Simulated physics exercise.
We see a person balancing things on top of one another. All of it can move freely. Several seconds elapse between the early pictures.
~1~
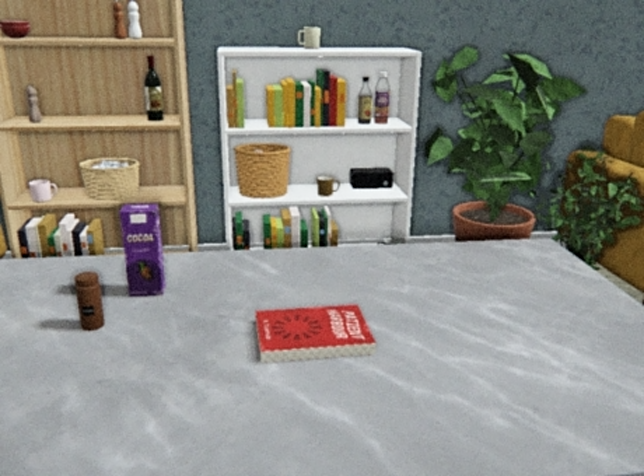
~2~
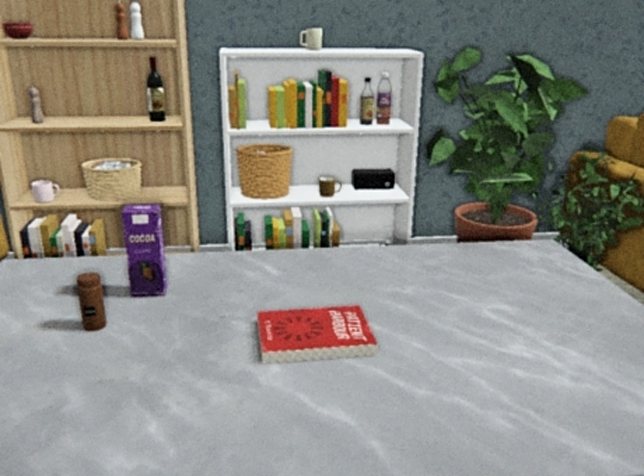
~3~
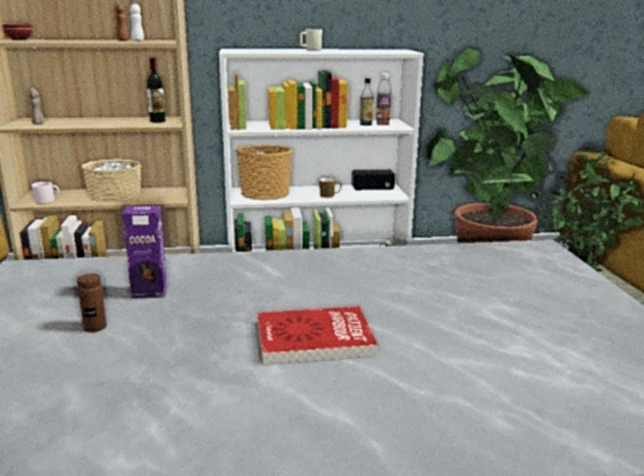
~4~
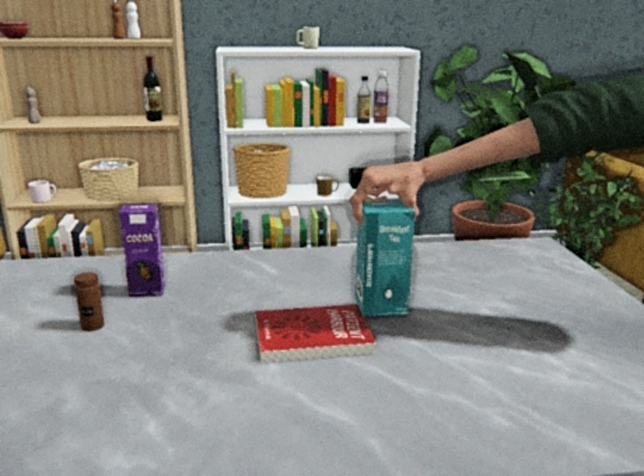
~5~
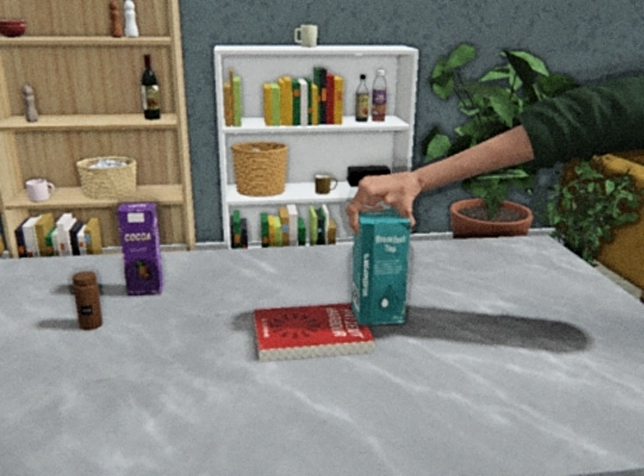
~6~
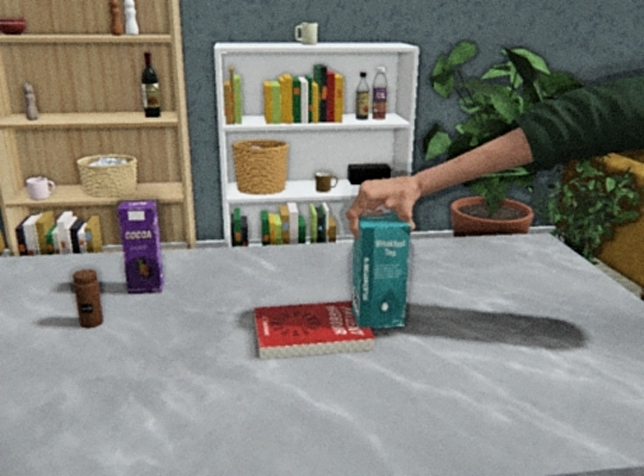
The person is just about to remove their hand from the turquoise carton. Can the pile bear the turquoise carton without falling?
No, it falls.
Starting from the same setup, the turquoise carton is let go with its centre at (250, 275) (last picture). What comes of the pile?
Next, the heap comes down.
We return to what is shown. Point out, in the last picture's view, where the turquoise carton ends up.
End position in the final view: Approximately (454, 304).
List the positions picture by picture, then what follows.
In the first frame, the last thing is not in view yet; red book (313, 332).
In the second frame, the last thing is not in view yet; brown shaker (92, 302).
In the third frame, the last thing is not in view yet; purple carton (146, 252).
The fourth frame shows coming down; turquoise carton (384, 257); red book (313, 331).
The fifth frame shows coming down; turquoise carton (379, 267); brown shaker (88, 301).
The sixth frame shows in place under the hand; turquoise carton (380, 270); purple carton (142, 248).
Then, 0.30 s on from there, turquoise carton turned 23° from how it was put near (399, 276).
Then, 0.40 s on from there, turquoise carton turned 43° from how it was put near (420, 278).
Then, 0.50 s on from there, turquoise carton now fallen.
Then, 0.60 s on from there, things are still on the move.
In the end, fallen, turquoise carton; the other 3 unmoved. At the end, from the last picture's camera, turquoise carton near (454, 304). The pile gives way.
